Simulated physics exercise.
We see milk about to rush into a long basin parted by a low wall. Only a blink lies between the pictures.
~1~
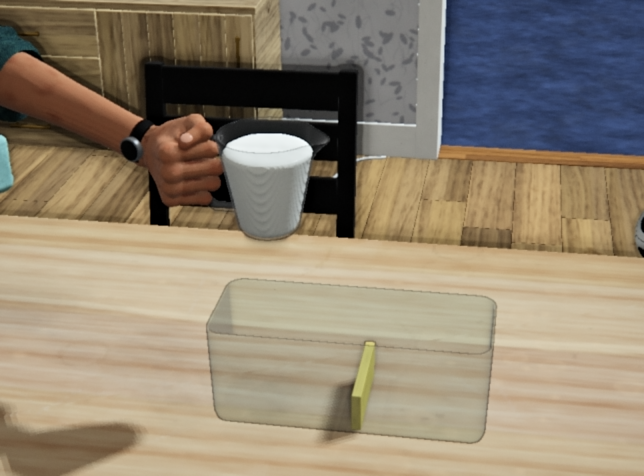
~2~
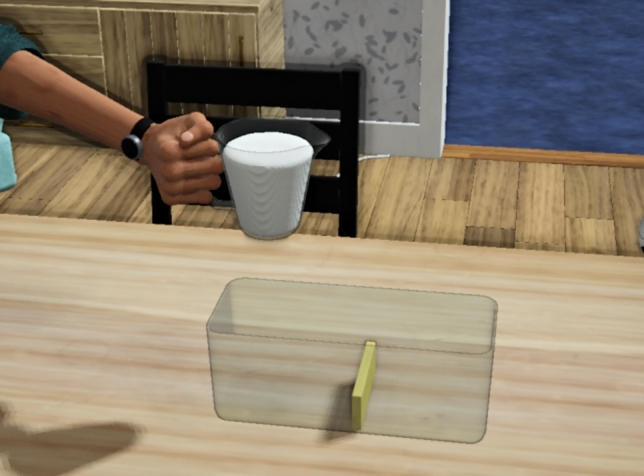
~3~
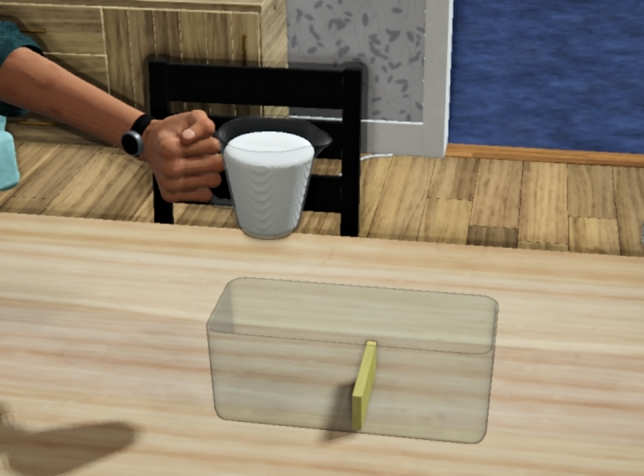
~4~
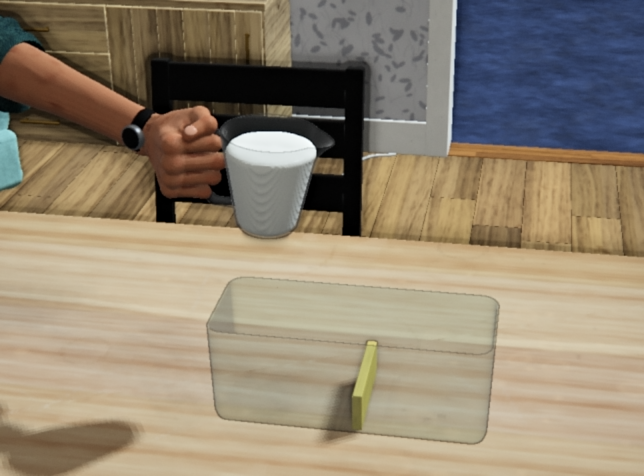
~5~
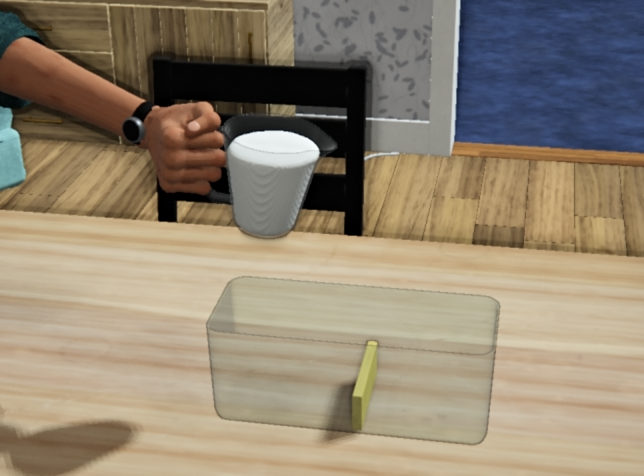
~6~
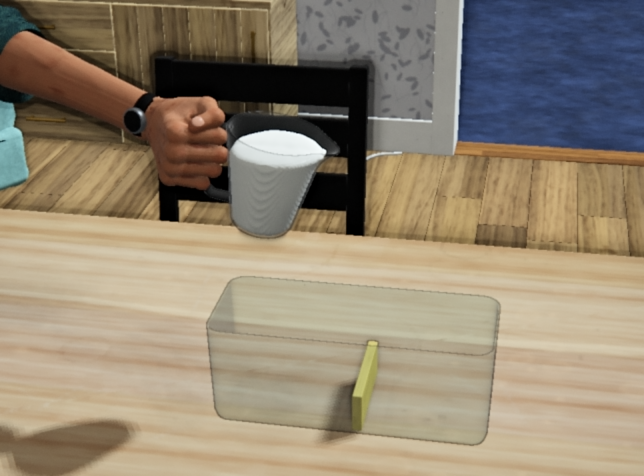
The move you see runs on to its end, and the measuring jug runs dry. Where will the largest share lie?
The right section gets the most.
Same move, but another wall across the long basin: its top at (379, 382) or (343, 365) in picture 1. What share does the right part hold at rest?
First some 60, then 95 per cent.
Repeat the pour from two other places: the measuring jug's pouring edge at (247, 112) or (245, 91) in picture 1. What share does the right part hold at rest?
Near 5 % and 5 %.
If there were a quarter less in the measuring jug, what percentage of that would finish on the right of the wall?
Roughly 75 in a hundred.
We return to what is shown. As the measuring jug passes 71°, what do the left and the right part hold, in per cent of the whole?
Some 0 per cent left and 10 right.
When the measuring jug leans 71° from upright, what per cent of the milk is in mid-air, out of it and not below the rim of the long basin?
Close to 25 per cent.
A moment on, the tilt is 71° and 68 per cent is still to pour, 0 is left of the wall and 8 right of it.
Next, the tilt is 109° and 9 per cent is still to pour, 6 is left of the wall and 69 right of it.
Then the tilt is 116° and 0 per cent is still to pour, 18 is left of the wall and 81 right of it.
Later the tilt is 116° and 0 per cent is still to pour, 18 is left of the wall and 81 right of it.
At rest 18 per cent lies left of the wall, 81 right of it and 1 outside.
